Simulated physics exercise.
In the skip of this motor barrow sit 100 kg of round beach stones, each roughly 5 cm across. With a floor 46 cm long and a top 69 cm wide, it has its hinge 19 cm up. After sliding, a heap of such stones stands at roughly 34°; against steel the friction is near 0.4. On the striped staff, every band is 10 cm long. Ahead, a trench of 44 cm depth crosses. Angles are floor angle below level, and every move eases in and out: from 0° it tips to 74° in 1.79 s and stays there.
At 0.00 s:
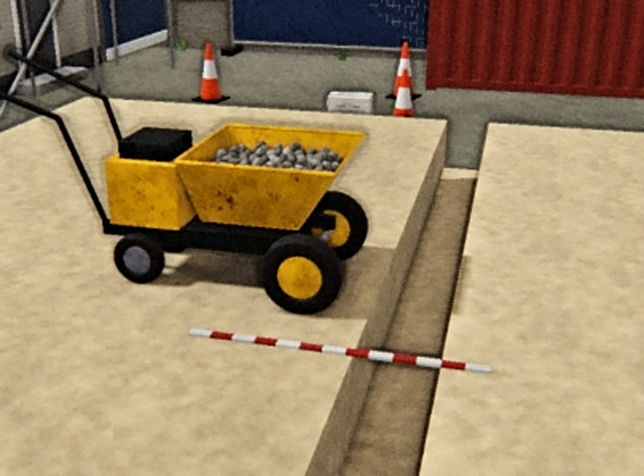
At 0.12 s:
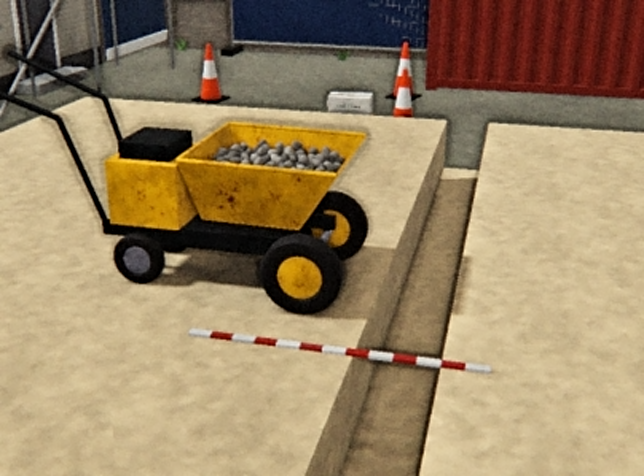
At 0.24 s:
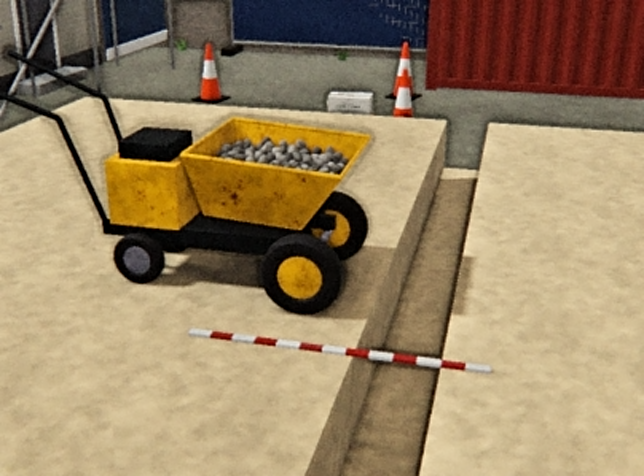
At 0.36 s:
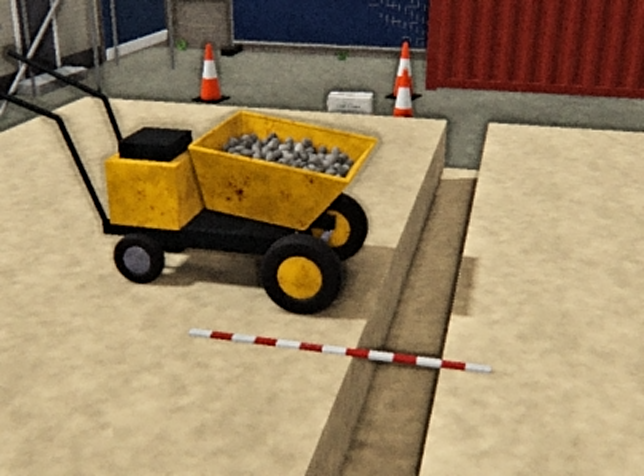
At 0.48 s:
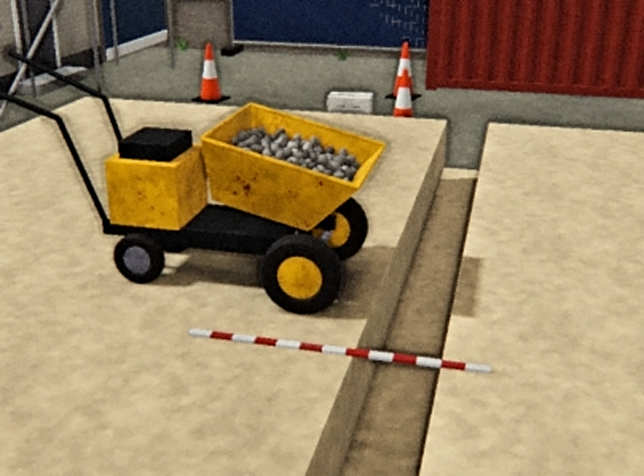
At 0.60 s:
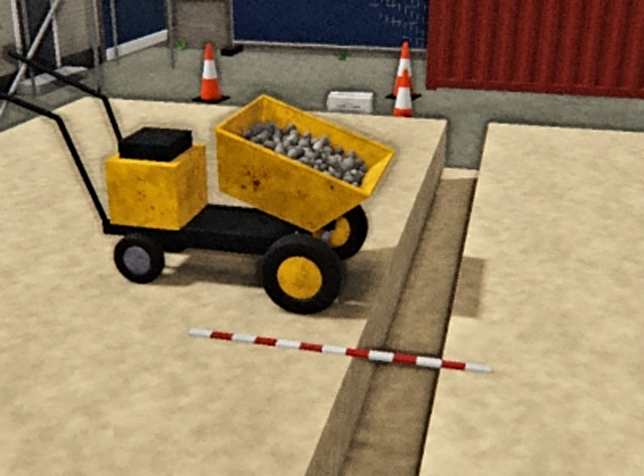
A yellow skip full of grey stones slowly tilted forward to the right on a small motor barrow, its back end rising while the wheels stayed still beside a narrow trench.
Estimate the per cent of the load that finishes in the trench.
Roughly 60 percent.
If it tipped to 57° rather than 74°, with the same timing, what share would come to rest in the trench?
About 35%.
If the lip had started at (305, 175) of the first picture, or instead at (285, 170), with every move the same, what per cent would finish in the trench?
It'd be around 95 per cent and after that around 100 per cent.
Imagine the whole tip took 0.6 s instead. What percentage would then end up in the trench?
It would be near 35 per cent.
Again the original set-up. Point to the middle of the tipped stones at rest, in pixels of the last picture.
Look at roughly (438, 360).
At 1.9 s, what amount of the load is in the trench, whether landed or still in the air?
By that point it's something like 25 in a hundred.
After 1.3 s the floor is at 62°; 99 % in the skip, 1 % in the trench; the foremost stones are at (437, 257).
After 1.9 s the floor is at 74°; 46 % in the skip, 24 % in the trench, 29 % past the trench; the foremost stones are at (554, 317).
After 2.2 s the floor is at 74°; 20 % in the skip, 39 % in the trench, 41 % past the trench; the foremost stones are at (600, 302).
After 4.2 s the floor is at 74°; 0 % in the skip, 60 % in the trench, 40 % past the trench; the foremost stones are at (610, 303).
